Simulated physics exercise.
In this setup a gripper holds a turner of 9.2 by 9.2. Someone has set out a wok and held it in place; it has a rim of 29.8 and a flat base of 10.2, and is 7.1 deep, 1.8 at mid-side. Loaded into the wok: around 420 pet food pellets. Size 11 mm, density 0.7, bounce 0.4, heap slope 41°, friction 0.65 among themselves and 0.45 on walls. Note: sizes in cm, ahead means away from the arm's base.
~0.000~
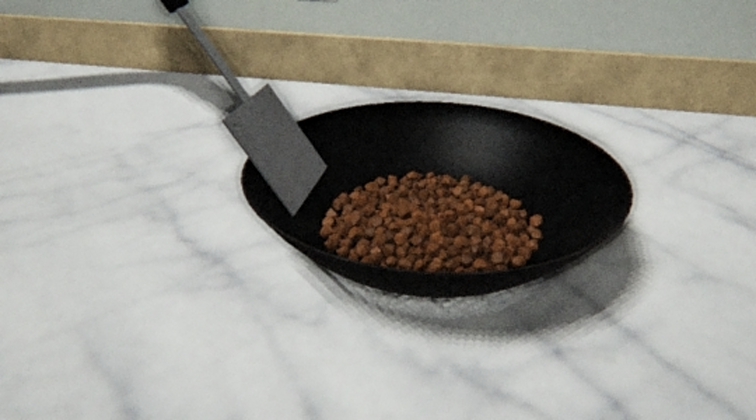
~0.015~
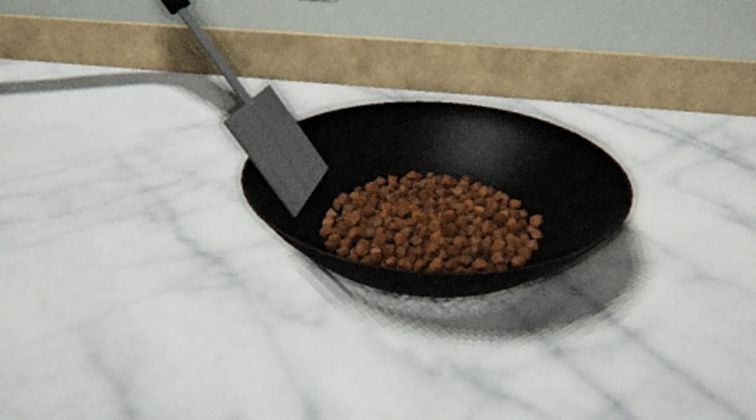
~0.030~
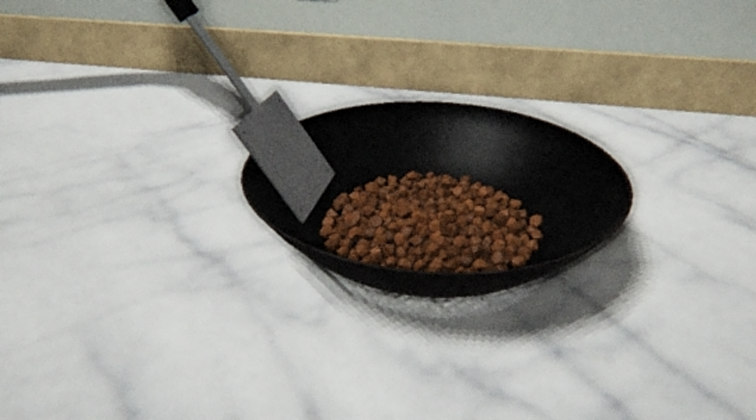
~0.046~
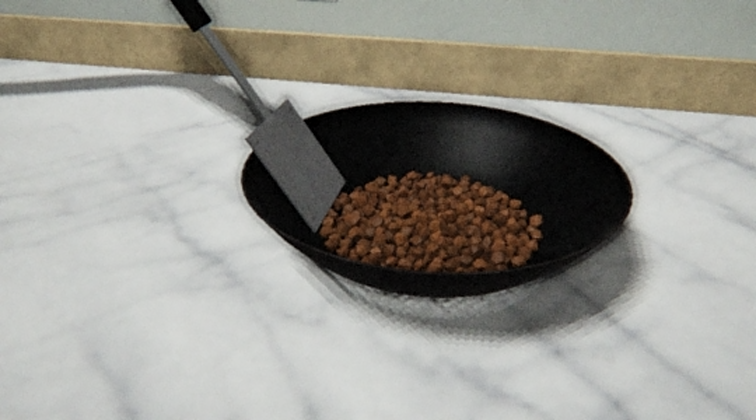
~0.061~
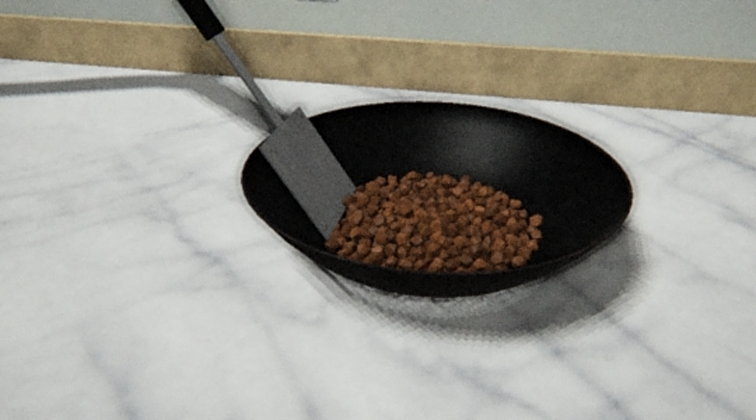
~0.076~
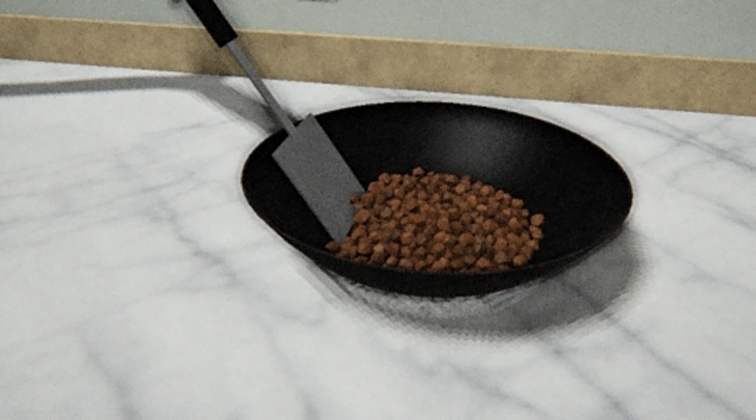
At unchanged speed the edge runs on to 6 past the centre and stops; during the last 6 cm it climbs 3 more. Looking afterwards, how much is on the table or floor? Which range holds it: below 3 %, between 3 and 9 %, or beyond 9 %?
The range below 3 %.
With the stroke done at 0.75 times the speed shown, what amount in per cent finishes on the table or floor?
Roughly 0 per cent.
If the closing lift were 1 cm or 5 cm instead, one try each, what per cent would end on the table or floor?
You'd get some 5 per cent with the first setting and some 0 per cent with the second.
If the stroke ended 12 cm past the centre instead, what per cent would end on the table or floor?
In that case about 45 percent ends on the table or floor.
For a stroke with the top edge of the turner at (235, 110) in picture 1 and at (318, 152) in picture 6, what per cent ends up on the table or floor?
It works out to about 10 %, more or less.
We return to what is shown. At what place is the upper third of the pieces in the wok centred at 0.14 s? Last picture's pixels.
Roughly pixel (486, 217).
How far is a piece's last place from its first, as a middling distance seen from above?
Some 6 cm.
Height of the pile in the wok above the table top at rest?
Height at the end: Around 7.5 cm.
After 0.14 s, sloping 56°, highest piece 5 above the table; 421 in the wok.
After 0.21 s, sloping 56°, highest piece 7 above the table; 421 in the wok.
After 0.44 s, sloping 56°, highest piece 9 above the table; 420 in the wok, 1 on the table or floor.
After 1.49 s, sloping 56°, highest piece 7 above the table; 419 in the wok, 2 on the table or floor.
In the end, 419 in the wok, 2 on the table or floor. That is 0 % on the table or floor.
